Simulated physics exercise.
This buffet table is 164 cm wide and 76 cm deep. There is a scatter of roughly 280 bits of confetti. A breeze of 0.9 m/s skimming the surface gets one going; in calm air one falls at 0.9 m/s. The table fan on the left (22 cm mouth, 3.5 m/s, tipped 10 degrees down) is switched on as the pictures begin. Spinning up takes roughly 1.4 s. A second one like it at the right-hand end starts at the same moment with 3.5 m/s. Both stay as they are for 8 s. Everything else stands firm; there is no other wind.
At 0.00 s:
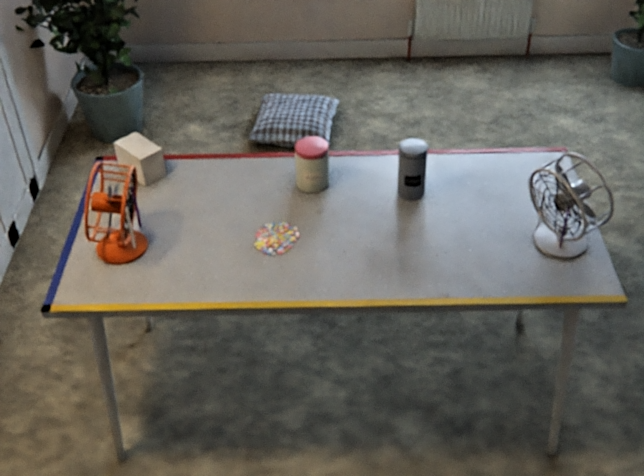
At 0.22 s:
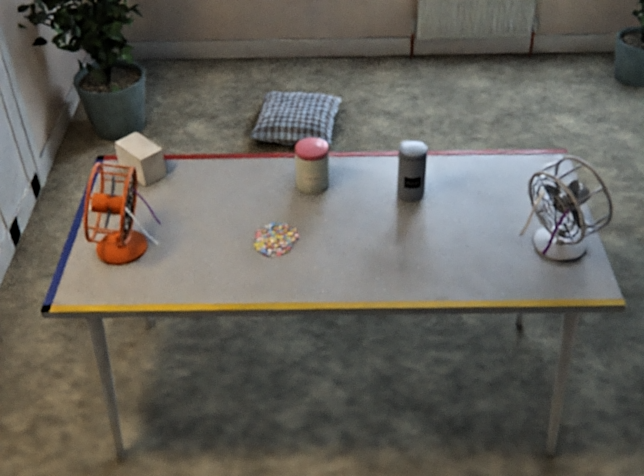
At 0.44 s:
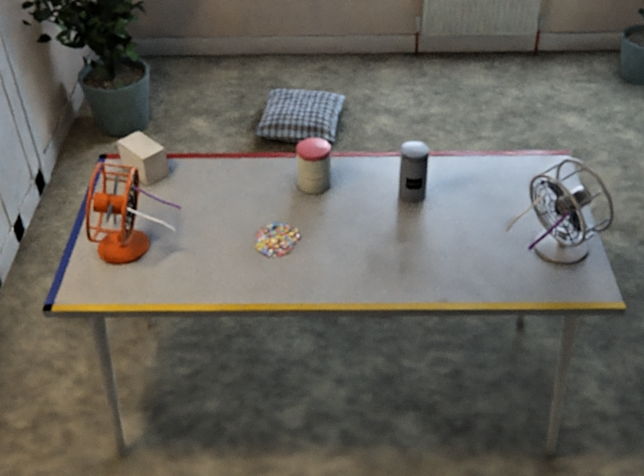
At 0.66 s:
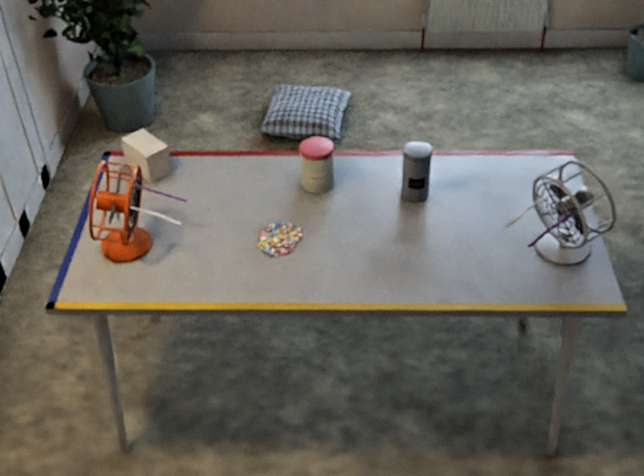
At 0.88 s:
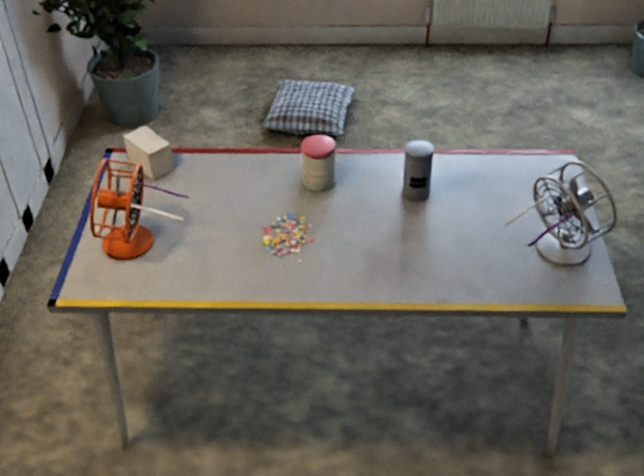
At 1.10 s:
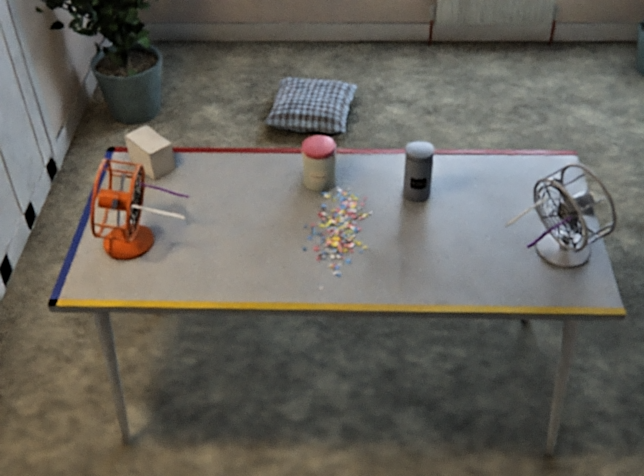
In a room with a mottled grey floor, seen from above and in front by a camera that shifts very slightly, stands a pale table edged red, yellow and blue. An orange fan at left and a silver one at right flank two lidded jars, a white block and a confetti patch. Streamers lift from both fans, then the confetti spreads and slides rightward across the tabletop.
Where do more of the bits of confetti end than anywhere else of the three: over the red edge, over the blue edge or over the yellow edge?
The biggest group is at the red one.
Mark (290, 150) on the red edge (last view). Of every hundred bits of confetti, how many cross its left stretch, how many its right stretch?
About 0 % left and 50 % right.
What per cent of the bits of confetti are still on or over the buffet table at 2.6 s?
Near 30 %.
After 1.6 s the count stands so, 43 % are over the red edge, 2 % over the yellow edge and 0 % over the blue edge; the middle of those left on the top is near (515, 183).
After 2.6 s the count stands so, 45 % are over the red edge, 3 % over the yellow edge and 0 % over the blue edge; the middle of those left on the top is near (533, 161).
After 4.4 s the count stands so, 46 % are over the red edge, 3 % over the yellow edge and 0 % over the blue edge.
After 8.0 s, at the end, 47 % are over the red edge, 3 % over the yellow edge and 0 % over the blue edge.
